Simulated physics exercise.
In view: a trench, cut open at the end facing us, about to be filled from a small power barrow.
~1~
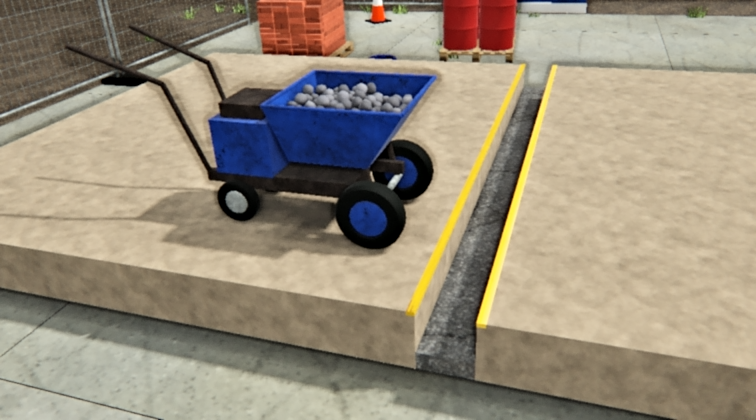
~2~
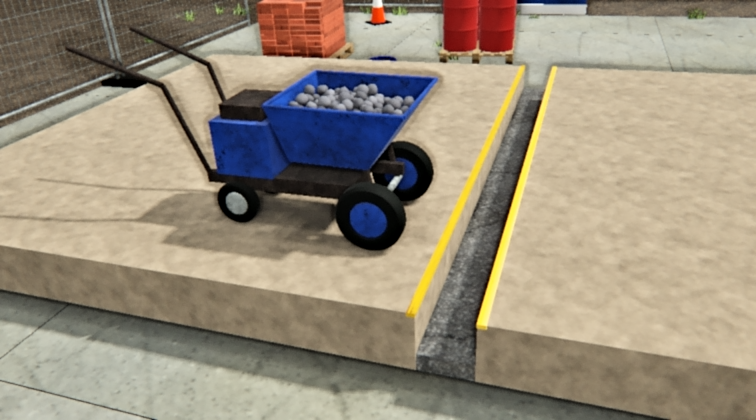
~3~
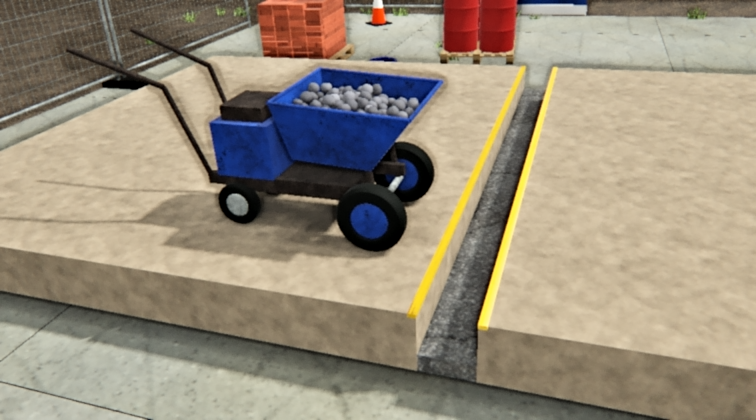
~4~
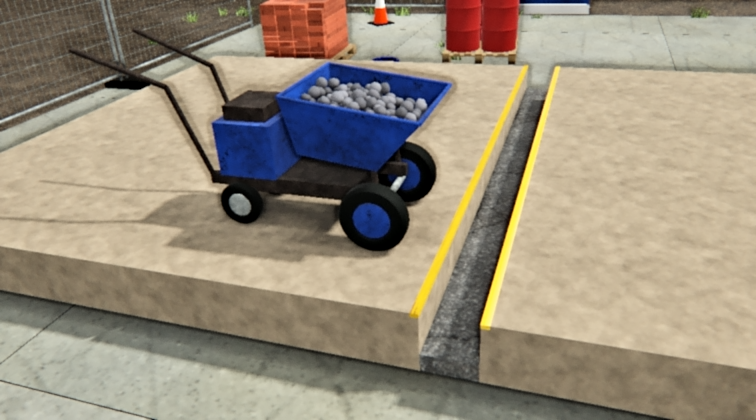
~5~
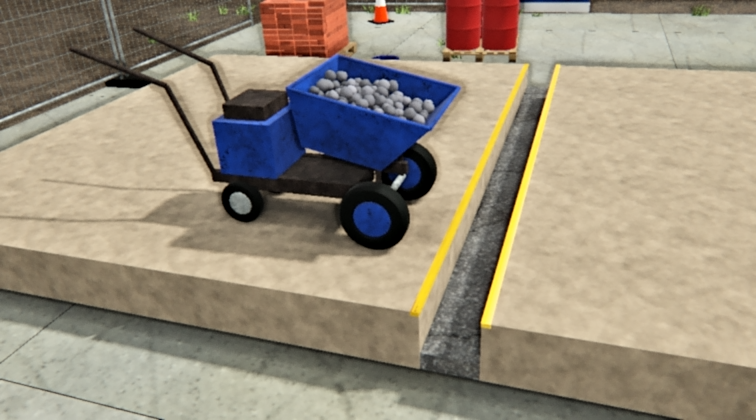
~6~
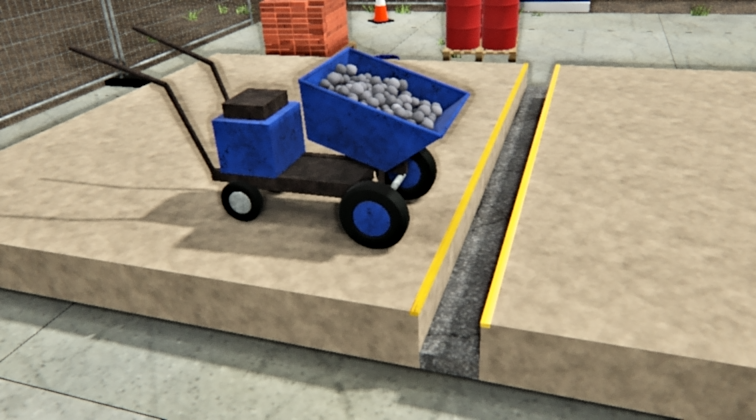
The blue skip of a small power barrow, loaded with round grey cobbles, sits level on a slab to the left of a narrow, yellow-edged trench. It tilts slightly toward the right, then more clearly, its back rising and its front lip lowering while the wheels stay in place.
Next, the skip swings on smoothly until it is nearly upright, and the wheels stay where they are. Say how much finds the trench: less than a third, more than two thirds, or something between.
In the trench: Under a third.
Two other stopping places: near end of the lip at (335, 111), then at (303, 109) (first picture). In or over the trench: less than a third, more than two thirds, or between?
The first try: Over two thirds. The second: One to two thirds.
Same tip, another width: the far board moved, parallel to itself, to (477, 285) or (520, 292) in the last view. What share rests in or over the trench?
Roughly 0 per cent, and 70 per cent.
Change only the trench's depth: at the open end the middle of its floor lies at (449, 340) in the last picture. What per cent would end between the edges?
It comes to 10 per cent or so.
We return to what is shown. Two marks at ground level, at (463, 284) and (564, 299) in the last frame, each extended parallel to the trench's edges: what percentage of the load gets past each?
The first gives 70 %, the second 20 %.
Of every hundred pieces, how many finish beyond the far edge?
Near 60 %.
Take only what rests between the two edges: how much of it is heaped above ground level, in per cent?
It comes to 0 per cent or so.
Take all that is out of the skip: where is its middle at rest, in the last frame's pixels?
Roughly at (537, 230).
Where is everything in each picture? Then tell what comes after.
The first frame shows lip of the skip near (402, 116), level; top of the load near (335, 107), round cobbles; first edge of the trench near (425, 279); far edge near (491, 288), the trench under half as wide as the skip, and about as deep as wide.
The second frame shows lip of the skip near (403, 118), level; top of the load near (336, 108).
The third frame shows lip of the skip near (409, 121), tipped barely; top of the load near (340, 107).
The fourth frame shows lip of the skip near (419, 125), tipped a little; top of the load near (338, 107).
The fifth frame shows lip of the skip near (430, 129), tipped a little; top of the load near (346, 102).
The sixth frame shows lip of the skip near (441, 137), tipped clearly; top of the load near (350, 94); first edge of the trench near (429, 278); far edge near (495, 288).
Shortly afterwards, skip tipped steeply; the whole lot in the skip.
Next, skip tipped right over; the bulk in the skip; only a few in or heaped over the trench; near a quarter beyond it; only a few falling.
Some moments later, skip tipped right over; near a quarter in the skip; a little in or heaped over the trench; near two thirds beyond it.
In the end, skip tipped right over; near a quarter in the skip; near a quarter in or heaped over the trench; near two thirds beyond it.
